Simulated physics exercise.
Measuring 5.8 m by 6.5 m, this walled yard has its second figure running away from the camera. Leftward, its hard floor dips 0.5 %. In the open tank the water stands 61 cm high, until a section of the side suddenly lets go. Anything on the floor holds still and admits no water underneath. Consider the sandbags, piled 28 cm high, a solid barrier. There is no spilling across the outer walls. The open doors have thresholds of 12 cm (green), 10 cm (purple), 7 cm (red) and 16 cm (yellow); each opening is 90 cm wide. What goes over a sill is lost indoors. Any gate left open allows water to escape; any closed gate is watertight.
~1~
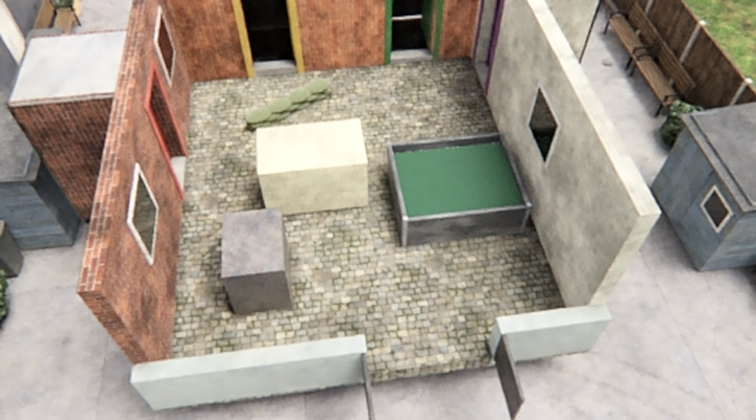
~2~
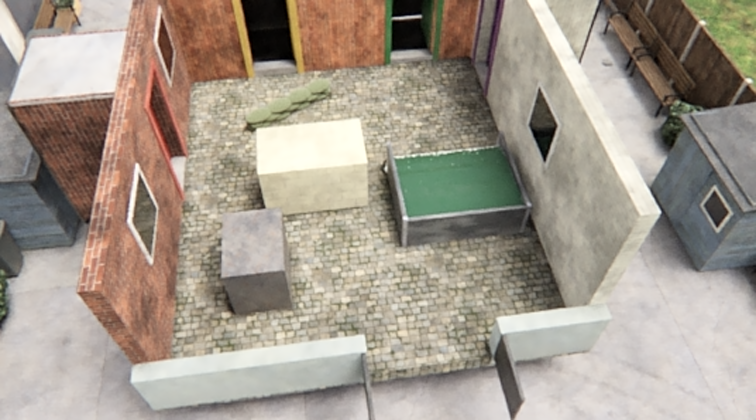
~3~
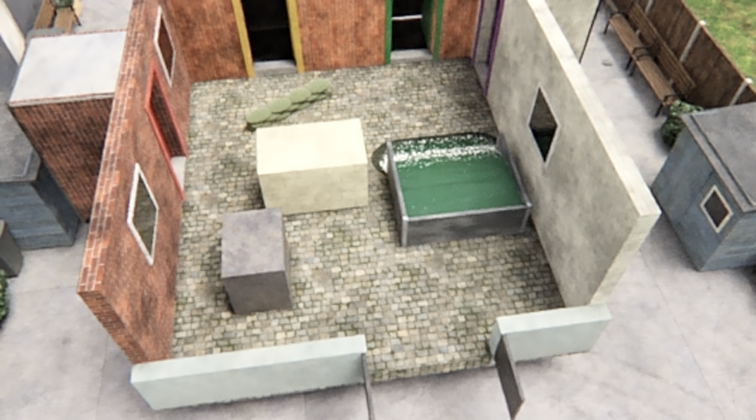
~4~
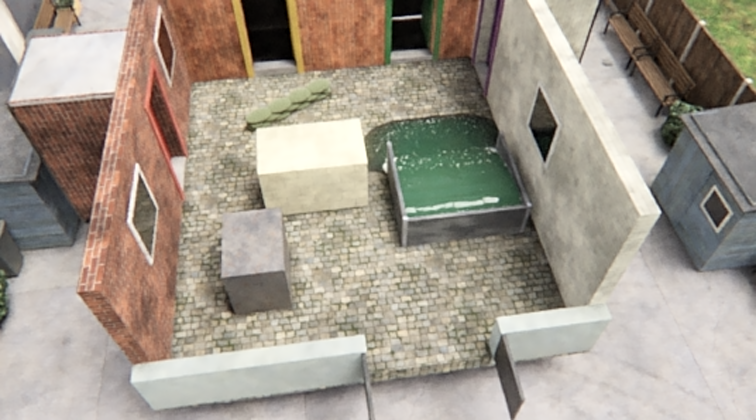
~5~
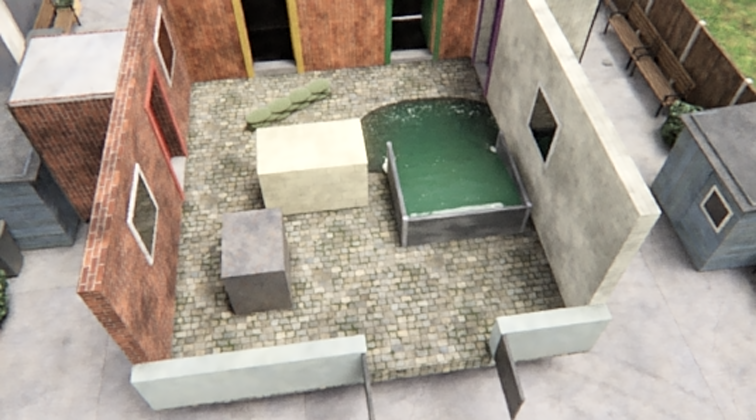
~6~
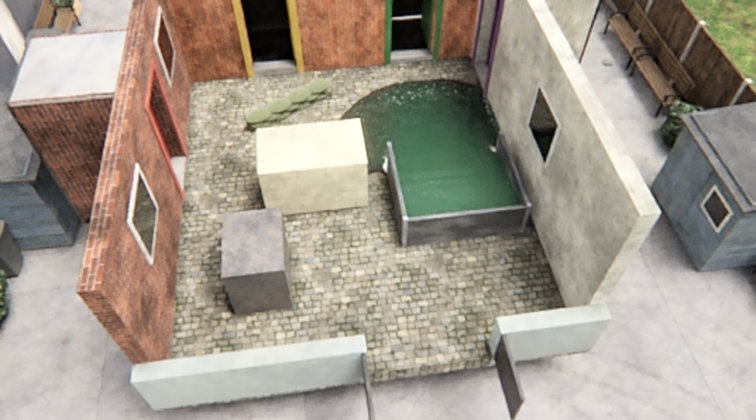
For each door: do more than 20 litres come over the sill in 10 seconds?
As I see it, the green door lets in more than the cap, the purple door lets in more than the cap, the red door lets in more than the cap, the yellow door lets in less than the cap.
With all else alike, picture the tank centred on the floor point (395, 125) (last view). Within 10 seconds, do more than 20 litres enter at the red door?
Against the limit, the red door gets no more than that.
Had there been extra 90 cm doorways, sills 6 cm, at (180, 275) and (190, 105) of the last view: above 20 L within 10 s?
In turn: Short of it, beyond it.
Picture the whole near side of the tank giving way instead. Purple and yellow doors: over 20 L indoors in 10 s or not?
For purple, too little; for yellow, too little.
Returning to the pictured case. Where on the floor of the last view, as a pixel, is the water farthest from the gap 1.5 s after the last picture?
Location: Approx. (246, 82) in the last view.
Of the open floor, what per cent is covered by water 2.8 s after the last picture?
Some 45 per cent of the floor is wet.
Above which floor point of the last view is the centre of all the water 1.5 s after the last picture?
Balance point at about (419, 124).
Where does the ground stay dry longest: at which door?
Looks like the red door.
Then, 0.7 s after the last picture water covers 30 % of the floor and is deepest (38 cm) near (469, 61); green door 25 cm at the sill, 40 L in, purple door 11 cm at the sill, 0 L in, red door not reached, yellow door not reached.
Then, 1.5 s after the last picture water covers 35 % of the floor and is deepest (35 cm) near (469, 61); green door 32 cm at the sill, 138 L in, purple door 18 cm at the sill, 10 L in, red door not reached, yellow door 7 cm at the sill, 0 L in.
Then, 2.8 s after the last picture water covers 45 % of the floor and is deepest (20 cm) near (336, 91); green door 18 cm at the sill, 216 L in, purple door 18 cm at the sill, 60 L in, red door not reached, yellow door 9 cm at the sill, 0 L in.
Then, 5.3 s after the last picture water covers 60 % of the floor and is deepest (14 cm) near (184, 195); green door 8 cm at the sill, 227 L in, purple door 7 cm at the sill, 80 L in, red door 13 cm at the sill, 4 L in, yellow door 4 cm at the sill, 0 L in.
Then, 9.3 s after the last picture water covers 80 % of the floor and is deepest (10 cm) near (170, 384); green door 4 cm at the sill, 227 L in, purple door 3 cm at the sill, 80 L in, red door 8 cm at the sill, 40 L in, yellow door 8 cm at the sill, 0 L in.
